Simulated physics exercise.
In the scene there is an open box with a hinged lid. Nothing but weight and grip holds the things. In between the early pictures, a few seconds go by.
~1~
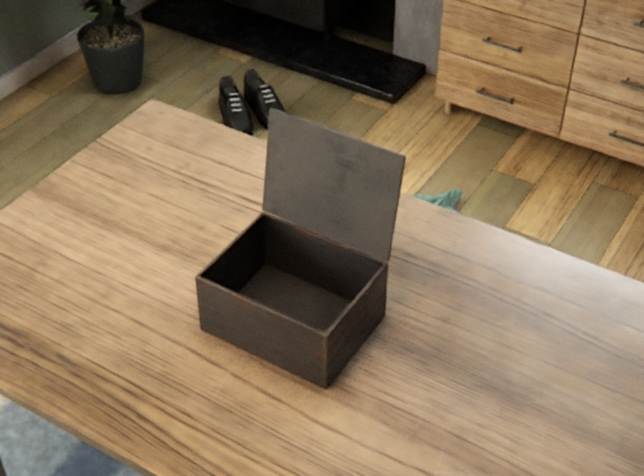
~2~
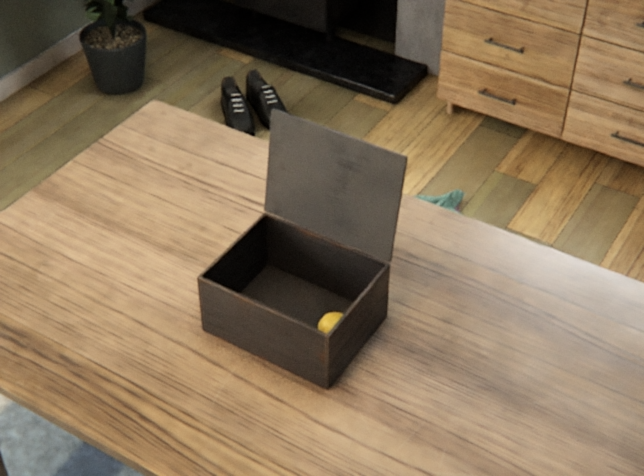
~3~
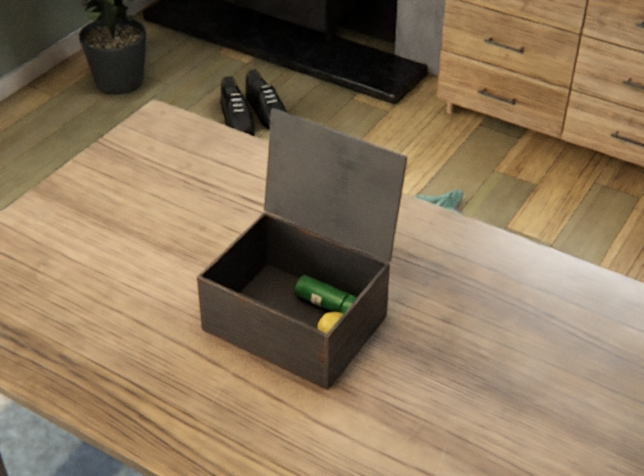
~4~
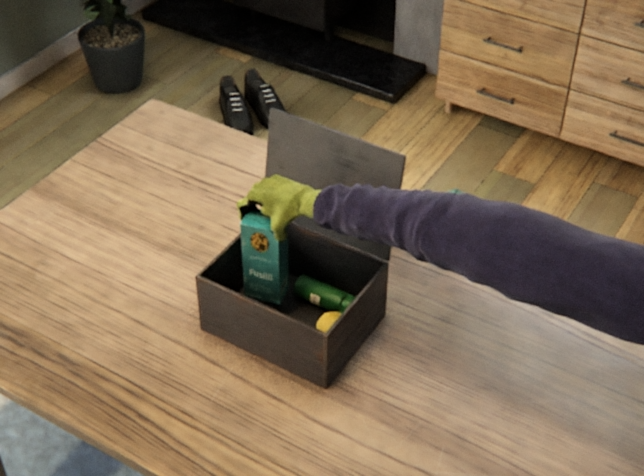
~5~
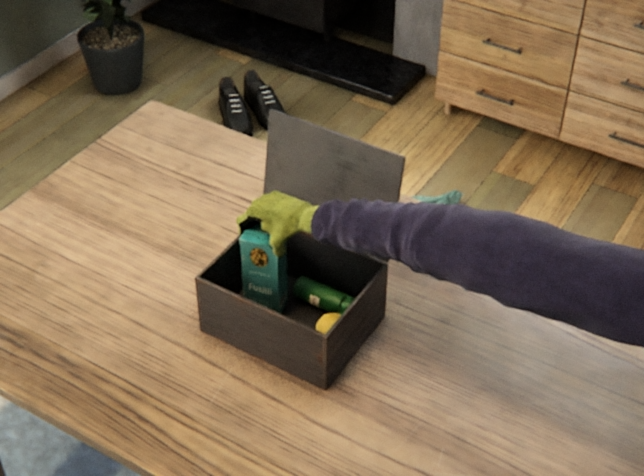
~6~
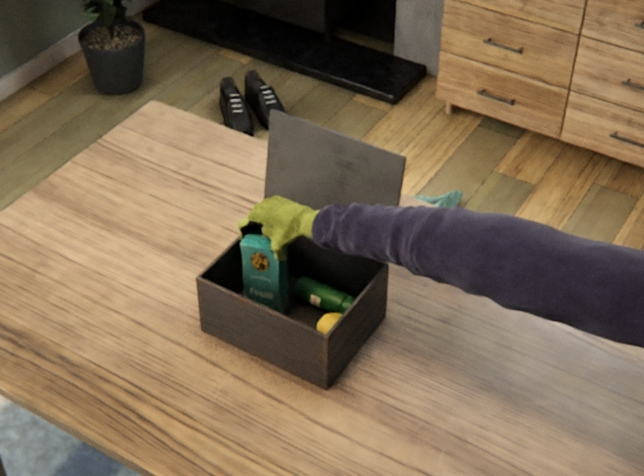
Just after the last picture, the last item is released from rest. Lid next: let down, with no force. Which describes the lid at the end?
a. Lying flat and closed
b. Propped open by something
b, propped open by something.
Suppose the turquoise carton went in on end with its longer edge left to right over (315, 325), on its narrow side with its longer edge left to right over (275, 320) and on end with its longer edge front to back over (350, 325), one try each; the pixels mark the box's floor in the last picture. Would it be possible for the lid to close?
The lid lowers completely the first try, lowers completely the second try and is kept from lowering the third try.
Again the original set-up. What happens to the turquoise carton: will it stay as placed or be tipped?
Result: The turquoise carton remains as it was set.
Then, 1.00 s later than the last frame, lid starting down.
Then, 1.40 s later than the last frame, lid 70° above the rim.
Then, 1.60 s later than the last frame, lid 53° above the rim.
Then, 1.80 s later than the last frame, lid 34° above the rim.
When it is over, lid 34° above the rim; all 3 as before. End places, in pixels of the last picture, turquoise carton near (266, 275).
